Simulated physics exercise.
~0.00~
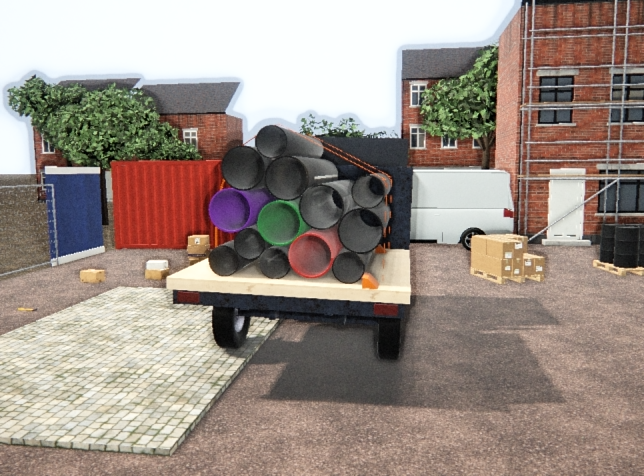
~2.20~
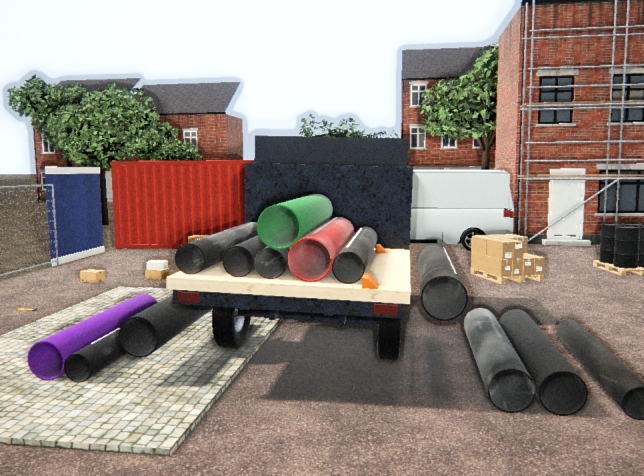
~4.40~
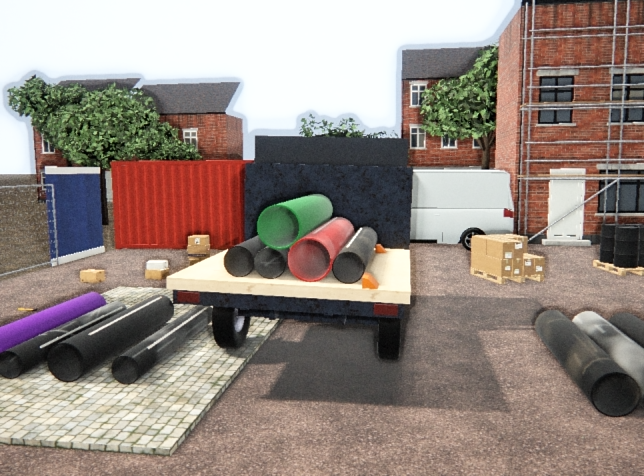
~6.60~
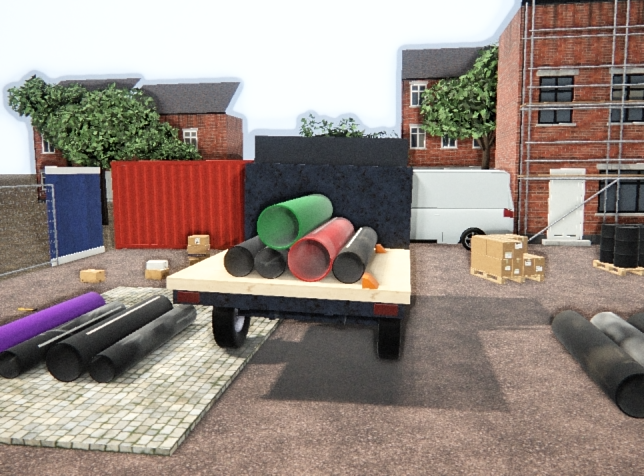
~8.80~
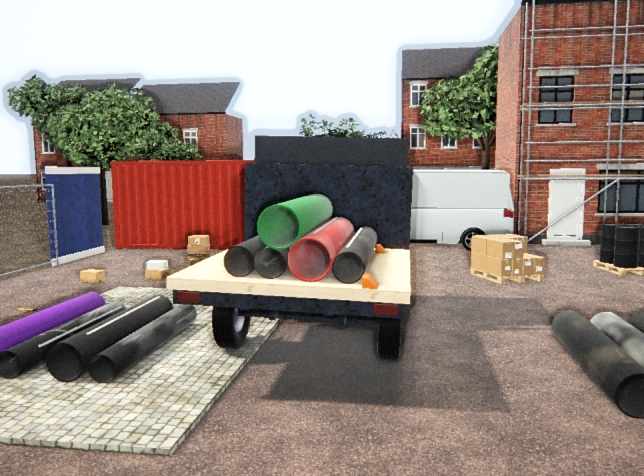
Building yard with stacked pipes spilling off both sides of a flatbed, purple landing left, green and red staying aboard.
